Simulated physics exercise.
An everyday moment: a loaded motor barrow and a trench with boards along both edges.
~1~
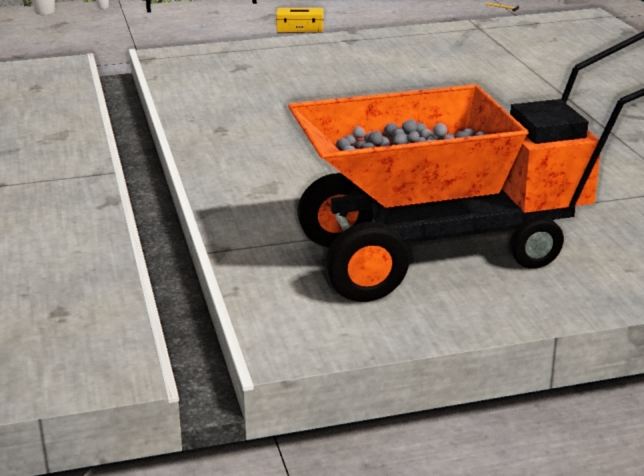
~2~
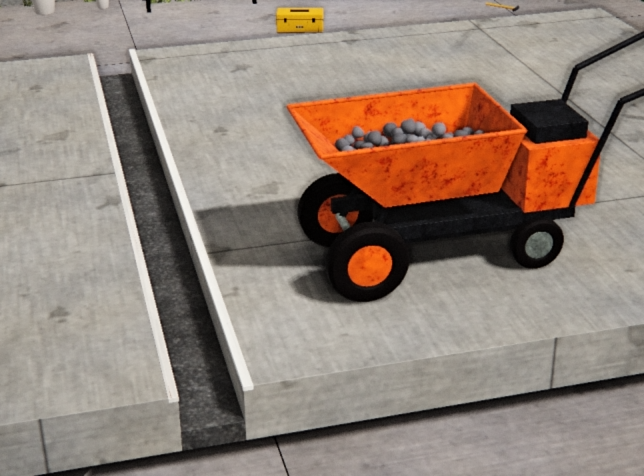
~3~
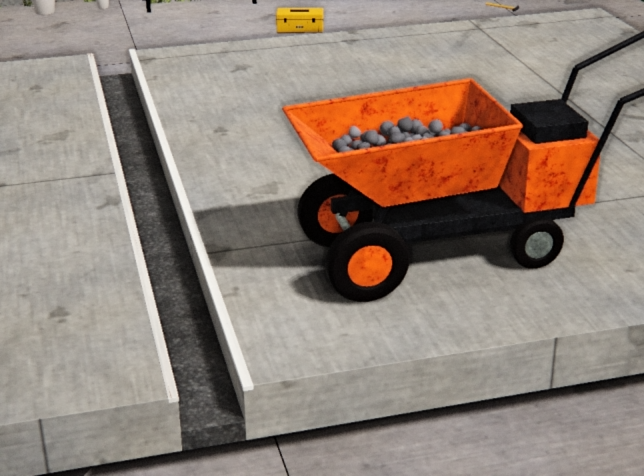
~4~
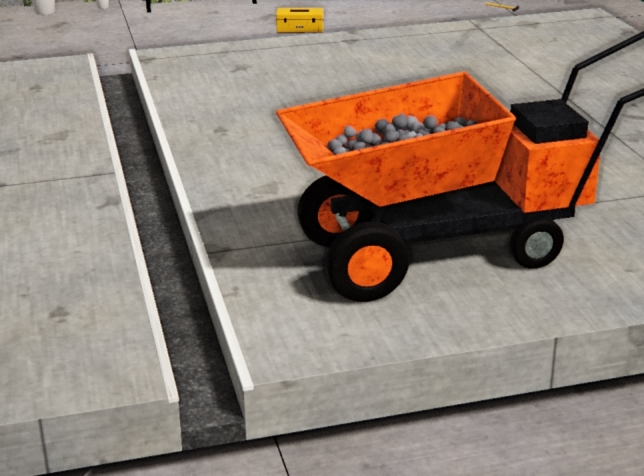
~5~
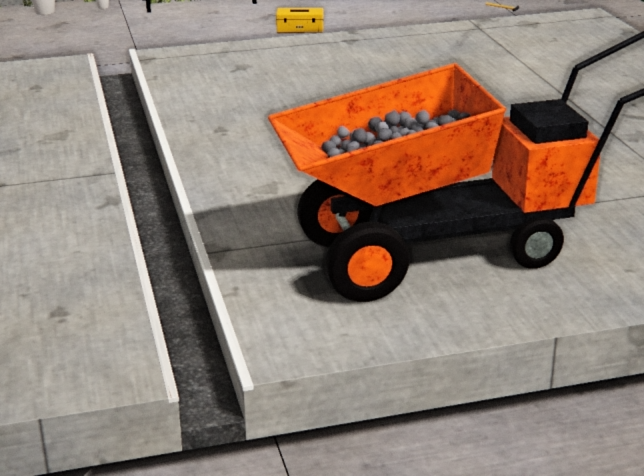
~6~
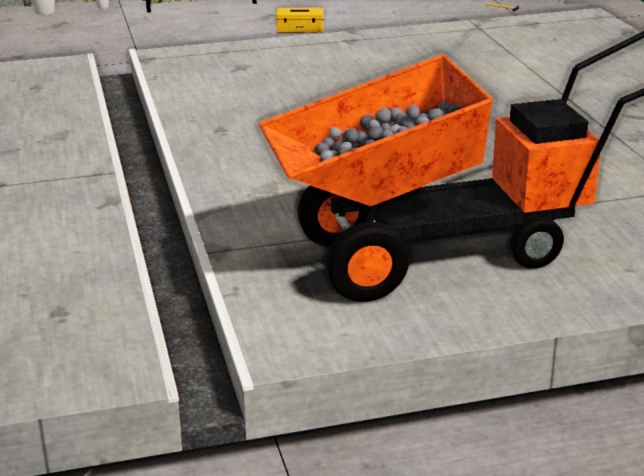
Orange skip of a motor barrow loaded with round grey cobbles tilting gradually forward to the left, beside a board-edged trench.
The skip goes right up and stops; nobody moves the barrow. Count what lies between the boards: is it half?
The trench ends with more than half of it.
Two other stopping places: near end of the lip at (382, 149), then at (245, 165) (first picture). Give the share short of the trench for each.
Roughly 40 per cent, and 0 per cent.
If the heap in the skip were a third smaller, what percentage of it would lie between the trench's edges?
Close to 90 per cent.
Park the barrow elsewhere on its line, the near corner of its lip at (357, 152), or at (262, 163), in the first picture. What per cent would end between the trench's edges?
In turn 60 and 30 in a hundred.
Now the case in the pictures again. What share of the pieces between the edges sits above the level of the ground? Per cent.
It comes to 10 per cent or so.
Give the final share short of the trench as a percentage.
Close to 5 per cent.
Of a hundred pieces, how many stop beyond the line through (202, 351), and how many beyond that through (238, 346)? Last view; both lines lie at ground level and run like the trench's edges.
In turn 50 and 90 in a hundred.
Shortly afterwards, skip tipped steeply; the whole lot in the skip.
Next, skip tipped right over; near half in the skip; a little short of the trench; near half in or heaped over the trench; only a few falling.
Some moments later, skip tipped right over; a little in the skip; a little short of the trench; the bulk in or heaped over the trench; only a few beyond it.
In the end, skip tipped right over; a little in the skip; a little short of the trench; the bulk in or heaped over the trench; only a few beyond it.
